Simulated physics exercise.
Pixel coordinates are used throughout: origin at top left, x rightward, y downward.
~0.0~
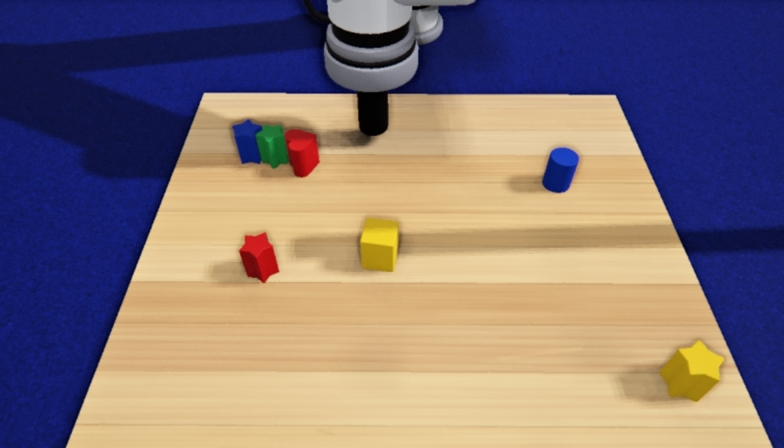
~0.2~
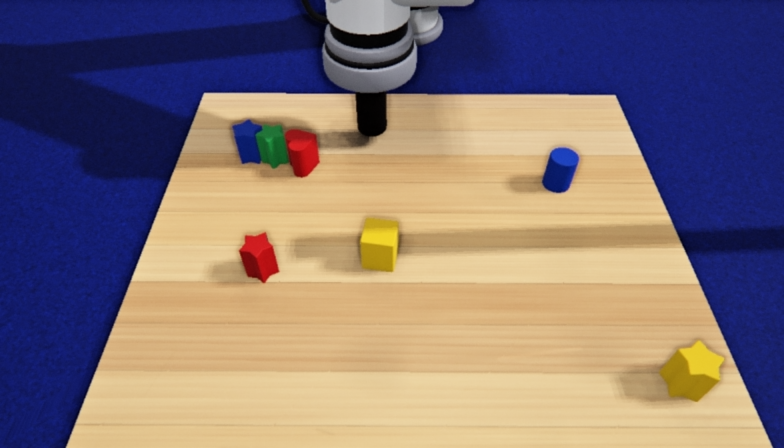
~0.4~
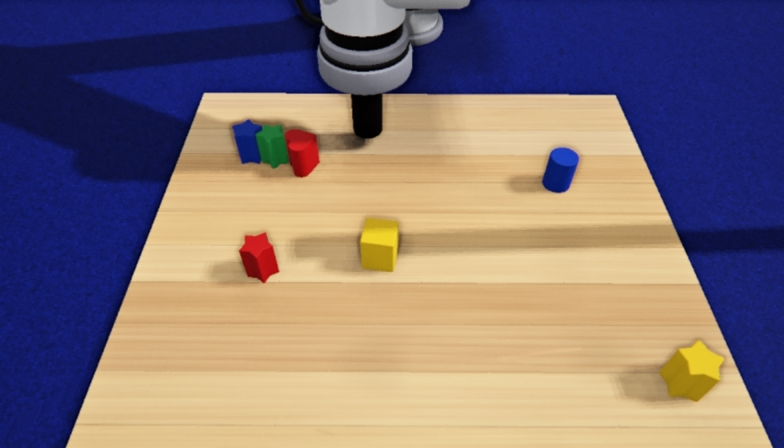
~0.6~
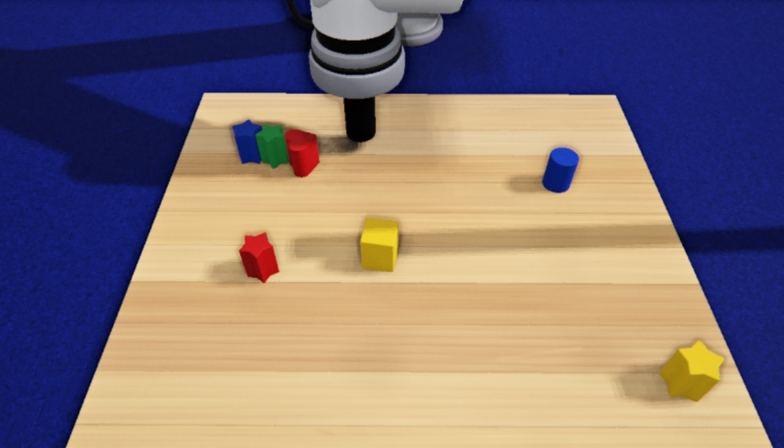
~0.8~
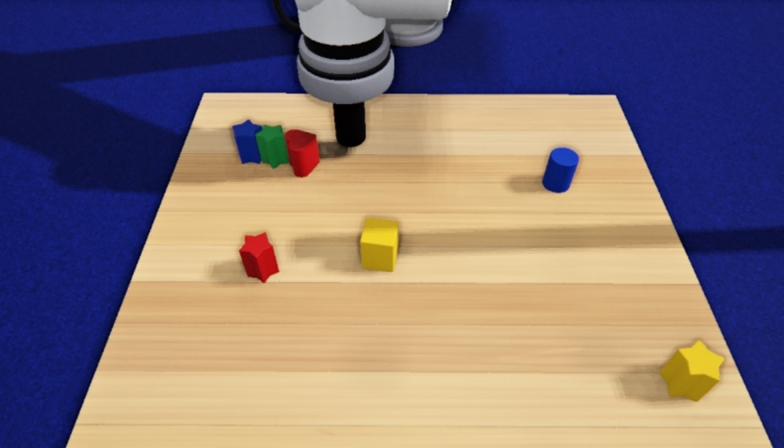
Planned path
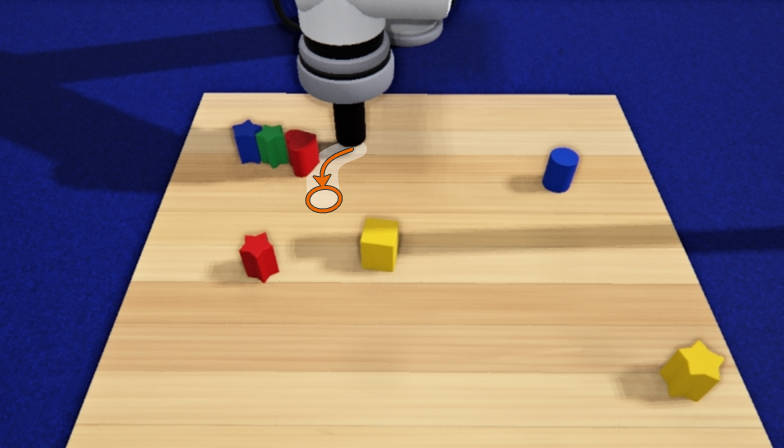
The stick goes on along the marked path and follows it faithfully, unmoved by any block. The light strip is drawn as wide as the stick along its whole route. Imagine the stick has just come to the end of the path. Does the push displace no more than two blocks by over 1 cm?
Yes
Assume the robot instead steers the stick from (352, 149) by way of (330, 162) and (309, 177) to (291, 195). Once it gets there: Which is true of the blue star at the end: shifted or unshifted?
The blue star will not stay where it is.
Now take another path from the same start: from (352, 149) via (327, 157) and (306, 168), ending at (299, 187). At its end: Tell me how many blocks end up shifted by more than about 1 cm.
Looking at the path, I think only one of the blocks ends up more than 1 cm away.
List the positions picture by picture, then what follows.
Stick tip at (374, 128); block tops, blue star at (246, 128); green star at (270, 132); red heart-shaped block at (299, 139), in the first picture.
Stick at (372, 129); blocks unchanged, in the second picture.
Stick at (368, 131); blocks unchanged, in the third picture.
Stick at (361, 134); blocks unchanged, in the fourth picture.
Stick at (351, 139); blue star at (246, 128); green star at (270, 132); red heart-shaped block at (299, 139), in the fifth picture.
Path on the board, from (352, 149) over (329, 160) and (322, 179) to (324, 199).
What follows on the original path. Halfway along, stick at (322, 159); blue star at (243, 127); green star at (265, 132); red heart-shaped block at (287, 145), turned 30° clockwise.
At the end, stick at (323, 189); blue star at (243, 127); green star at (265, 132); red heart-shaped block at (287, 147), turned 50° clockwise.
